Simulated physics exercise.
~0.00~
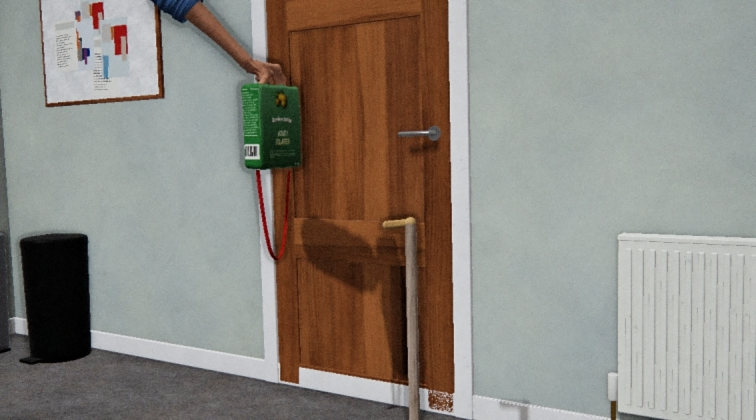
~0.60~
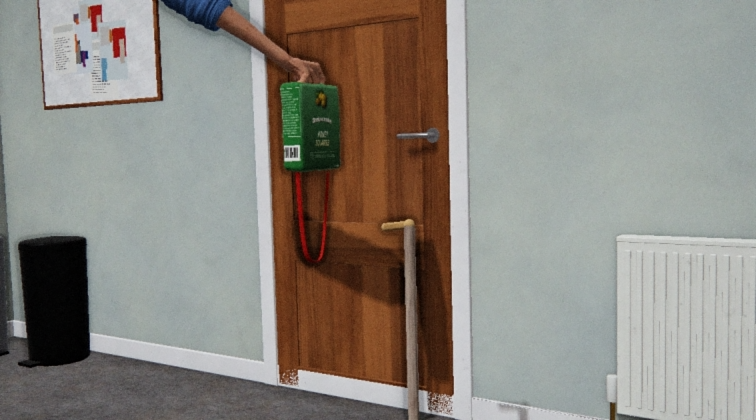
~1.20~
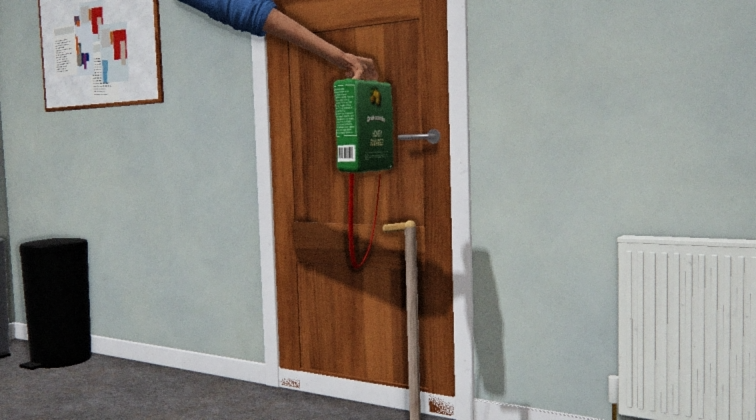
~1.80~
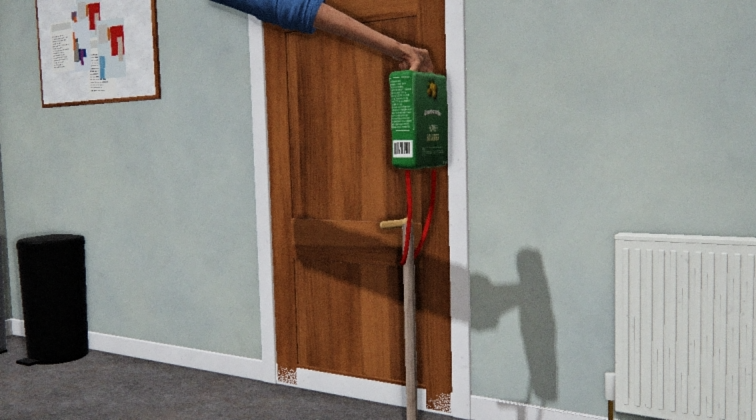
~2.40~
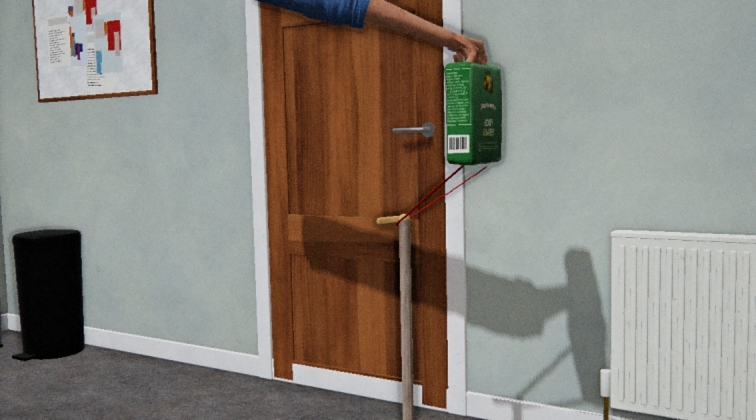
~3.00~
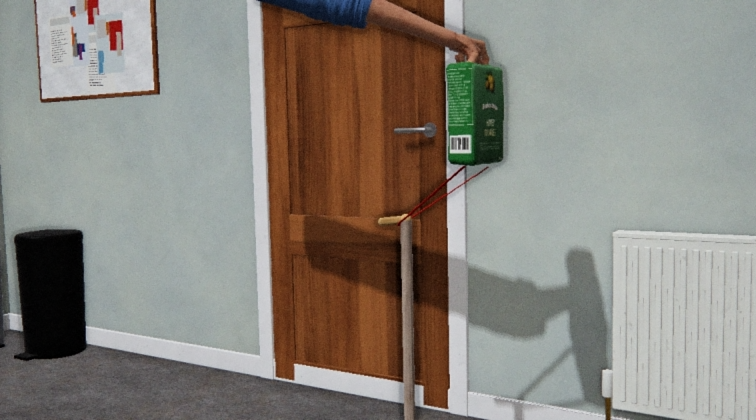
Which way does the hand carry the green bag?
The hand carries the green bag to the right, across the door and past the post.
